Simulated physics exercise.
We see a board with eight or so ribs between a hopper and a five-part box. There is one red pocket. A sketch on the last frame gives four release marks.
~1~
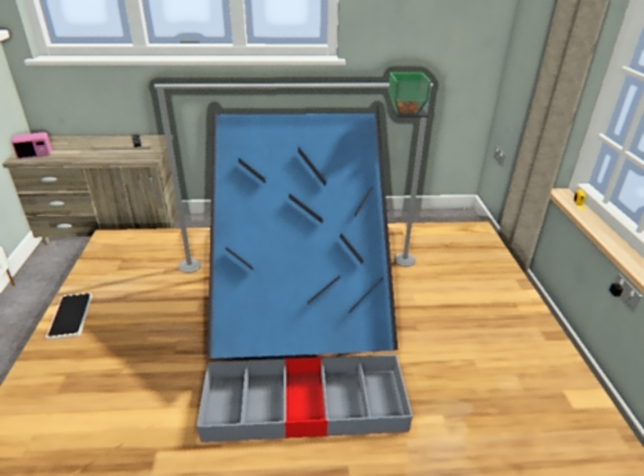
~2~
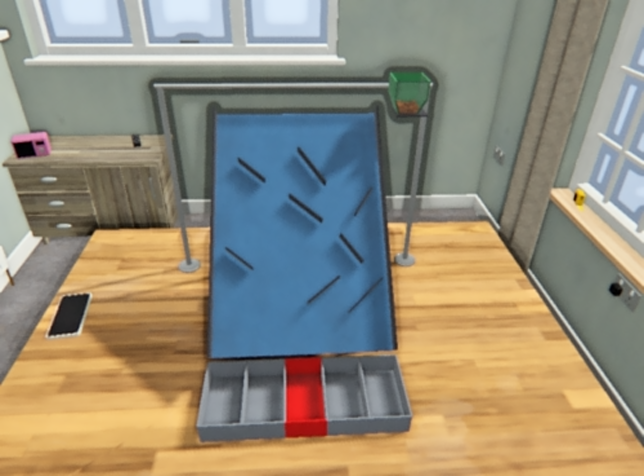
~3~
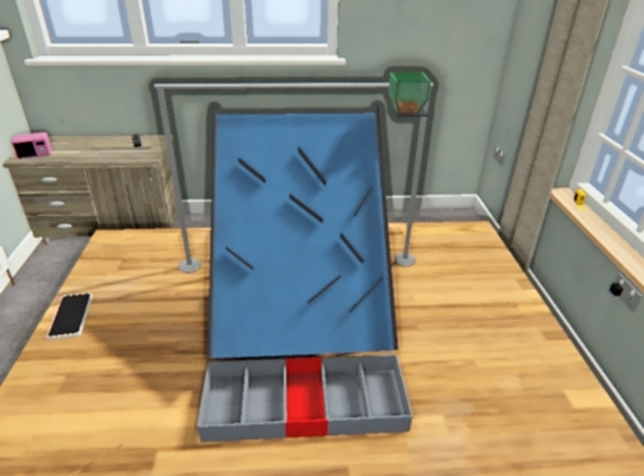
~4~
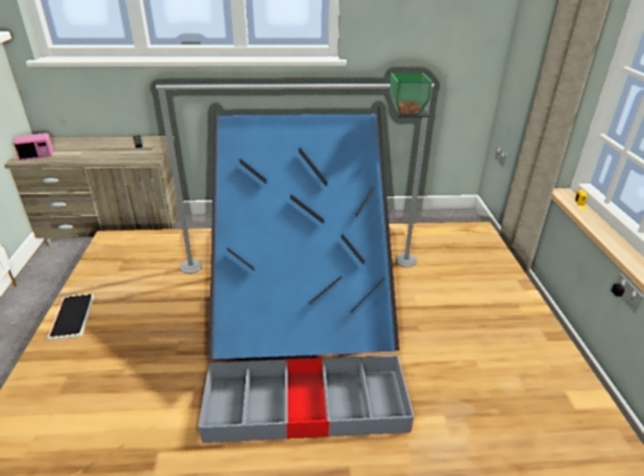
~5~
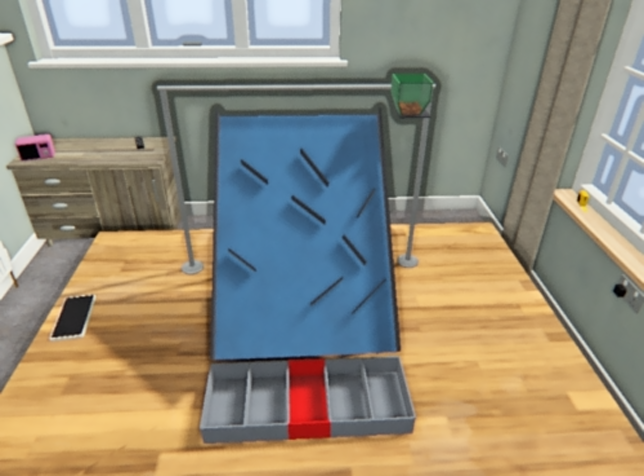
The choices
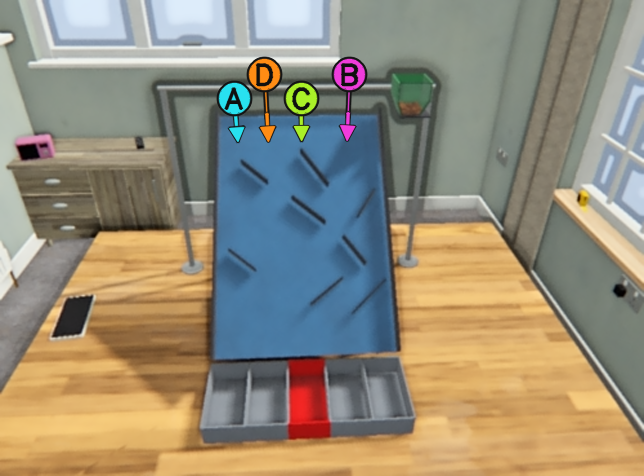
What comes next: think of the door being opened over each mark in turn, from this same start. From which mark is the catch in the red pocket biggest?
D is best.
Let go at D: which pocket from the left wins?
The third.
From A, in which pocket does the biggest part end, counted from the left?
The first from the left.
On the marked copy, mark A meets the board at (237, 136); mark B meets the board at (347, 135); mark C meets the board at (301, 135); mark D meets the board at (268, 136).
If A is chosen, a small part in the red pocket, most in other pockets, a stray few outside the box.
If B is chosen, about half in the red pocket, about half in other pockets.
If C is chosen, about a third in the red pocket, about half in other pockets, a small part held on the board, a small part outside the box.
If D is chosen, about two thirds in the red pocket, about a third in other pockets, a stray few outside the box.
